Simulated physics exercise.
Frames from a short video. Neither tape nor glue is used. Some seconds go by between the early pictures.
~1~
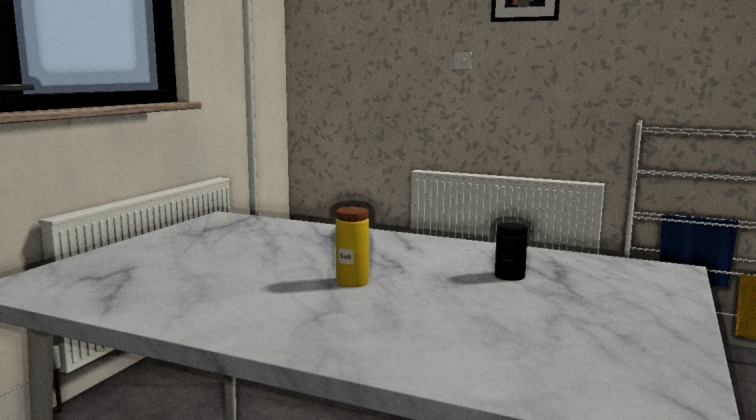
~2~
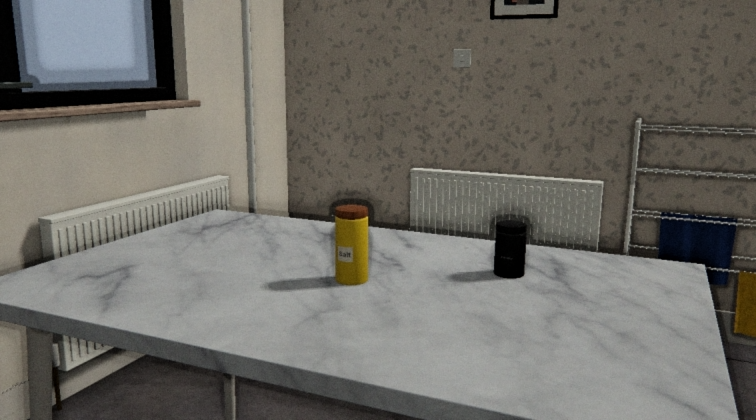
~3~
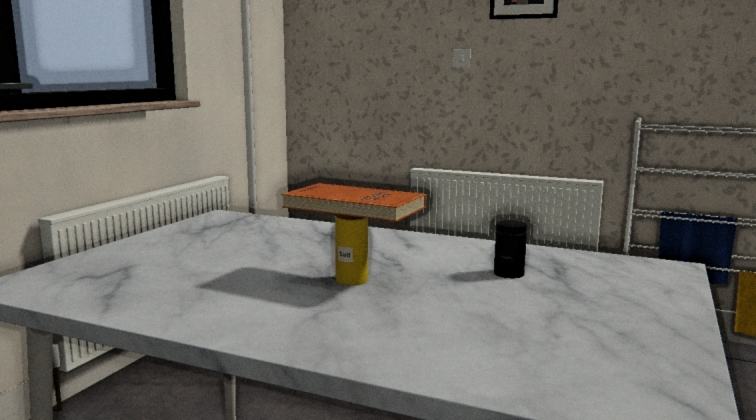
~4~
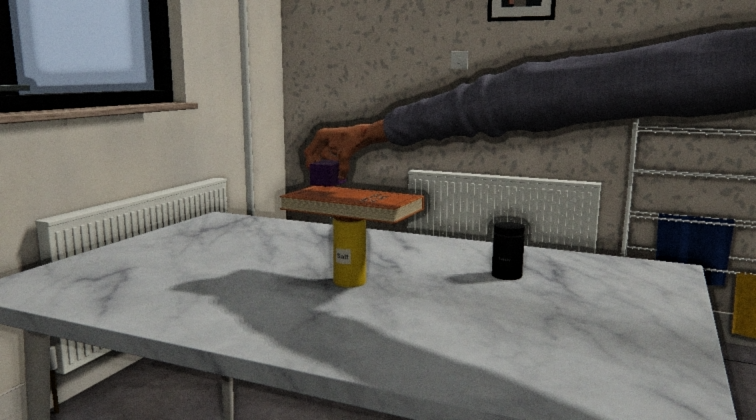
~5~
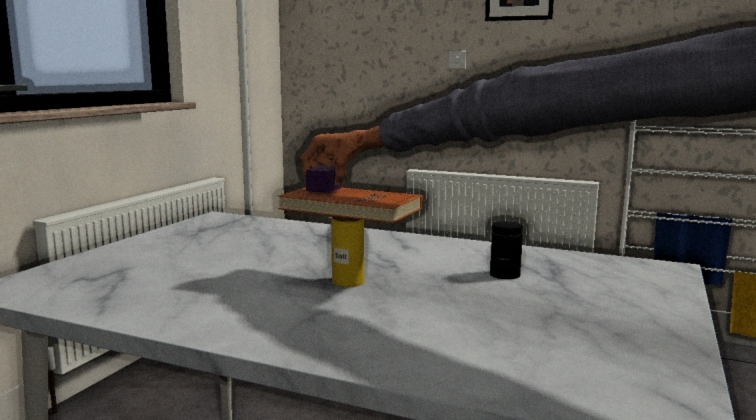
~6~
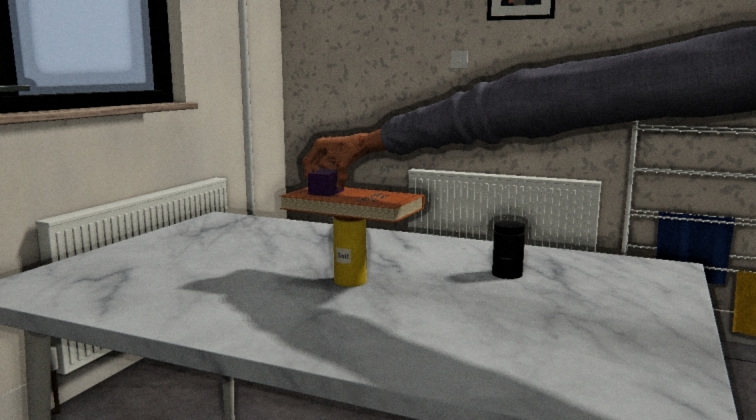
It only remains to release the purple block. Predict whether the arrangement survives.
Looks like it is steady enough.
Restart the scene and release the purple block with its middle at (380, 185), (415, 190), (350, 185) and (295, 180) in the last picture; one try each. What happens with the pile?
Stays standing; collapses; stays standing; collapses.
Then, 0.70 s past the last view, nothing moves.
Then, 1.60 s past the last view, purple block resting near (326, 183).
Finally, all 4 still in place. Final places as the last picture's camera would see them, purple block near (326, 183). The pile keeps its balance.
